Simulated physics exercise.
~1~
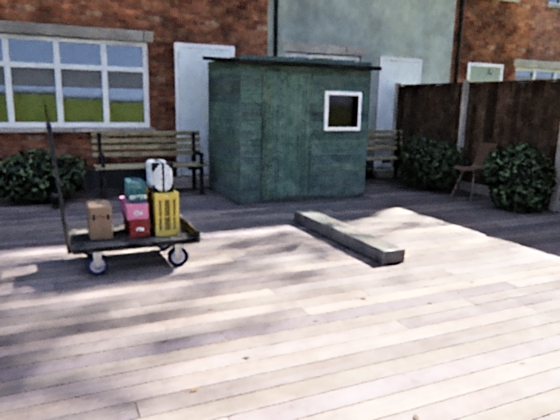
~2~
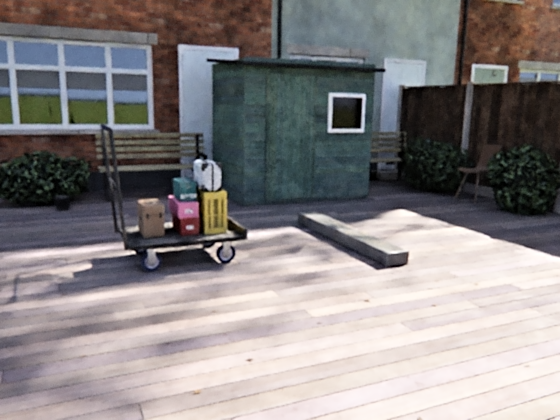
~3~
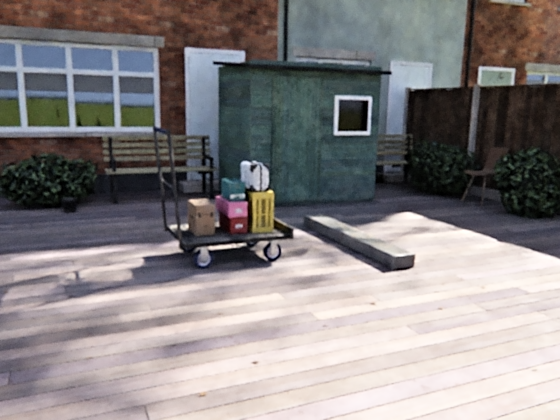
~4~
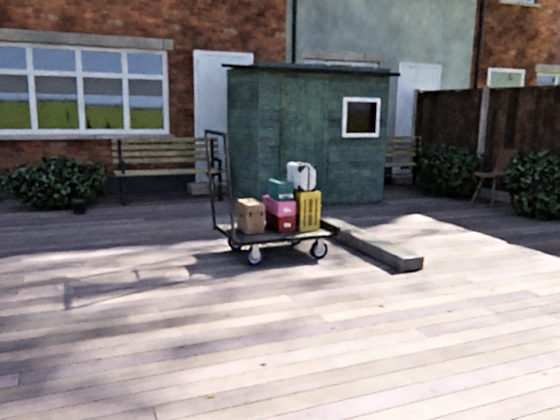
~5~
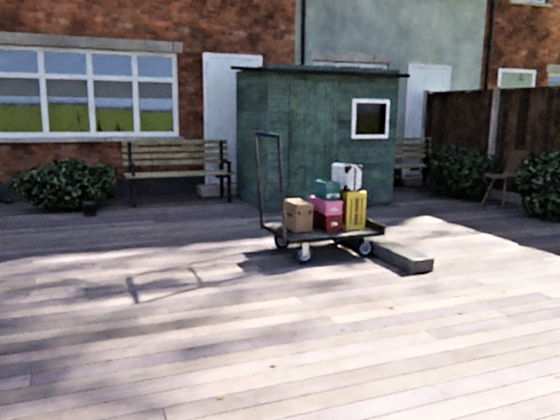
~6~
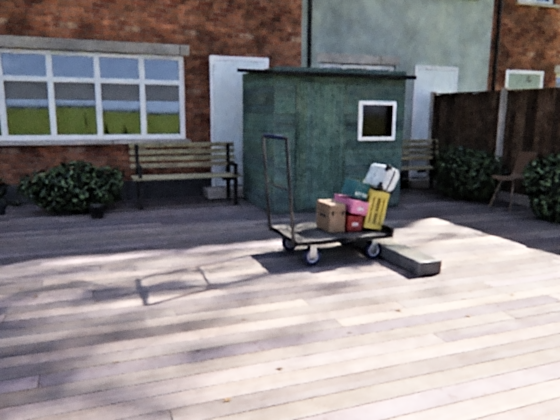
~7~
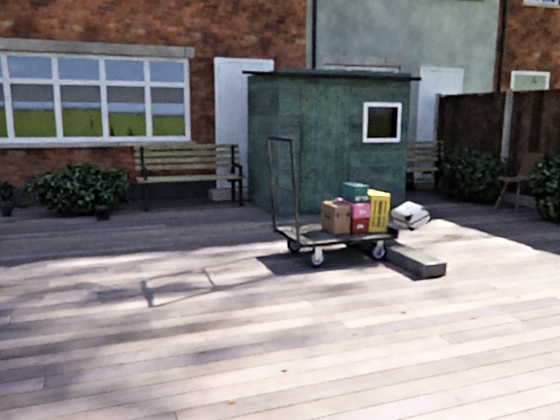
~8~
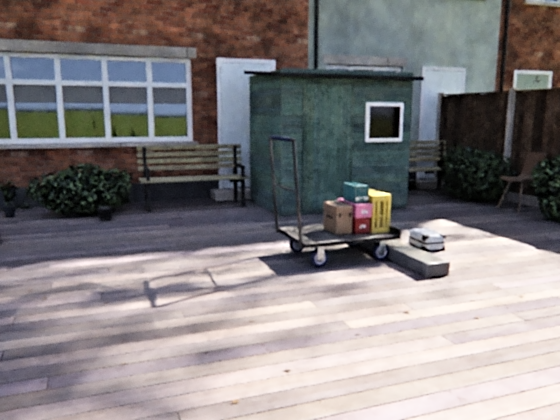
A flat cart stacked with boxes and cases rolled right across a sunny deck and stopped at a low kerb, where the white case on top tipped forward, fell off the front and landed on its side, while the rest stayed aboard.
